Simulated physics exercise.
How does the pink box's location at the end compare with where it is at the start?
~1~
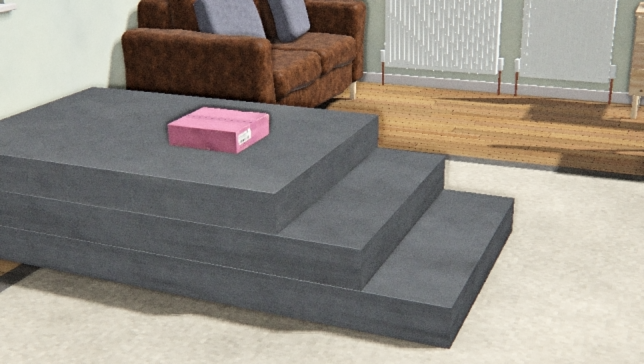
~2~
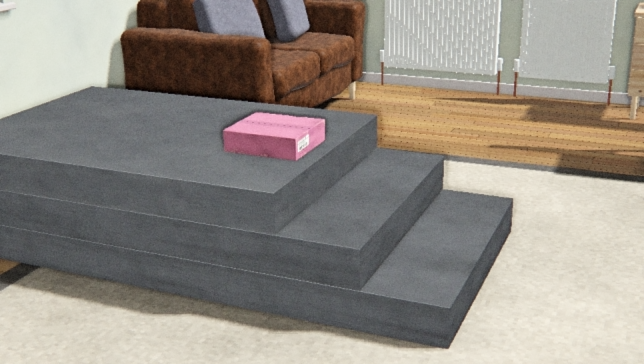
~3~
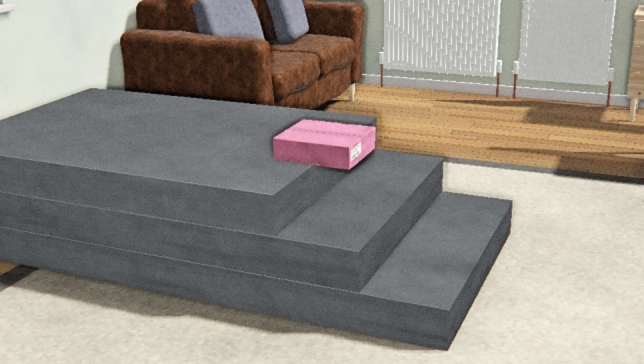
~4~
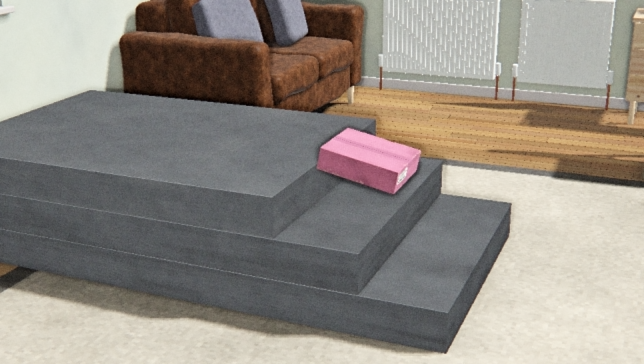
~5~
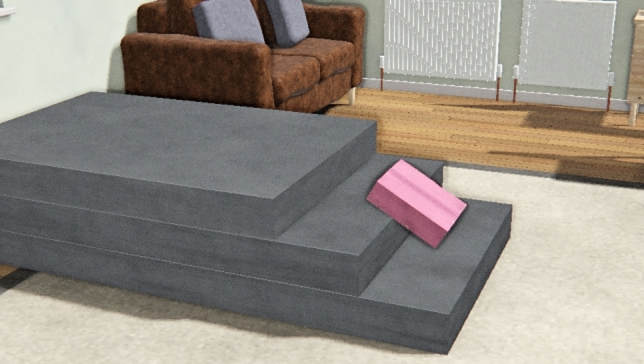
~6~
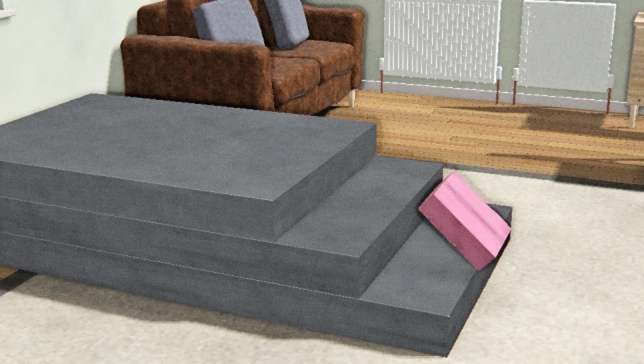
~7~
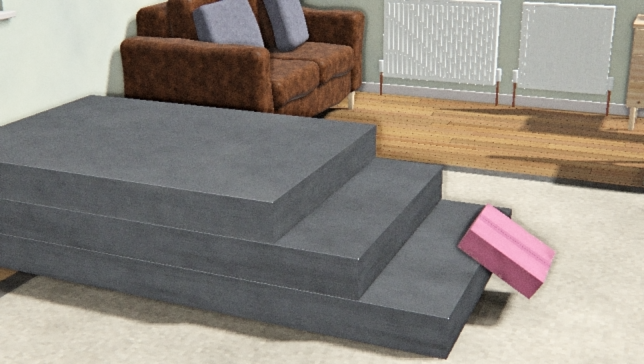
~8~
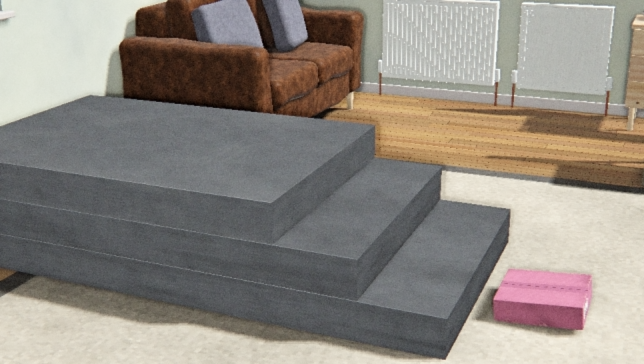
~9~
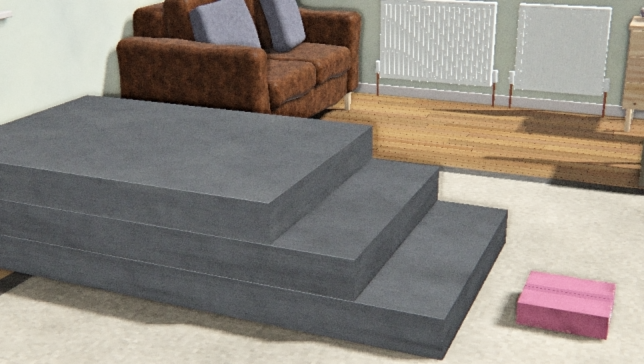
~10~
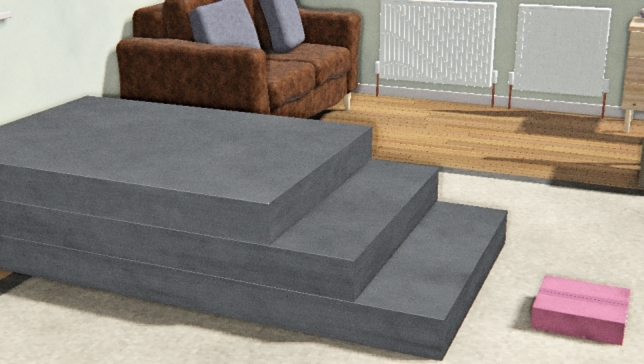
At the start the pink box is on the top level of the grey steps. By the end it is on the pale carpet, lower down and to the right of the bottom step.
A pink box slides right, tumbles down the grey steps and ends on the carpet.
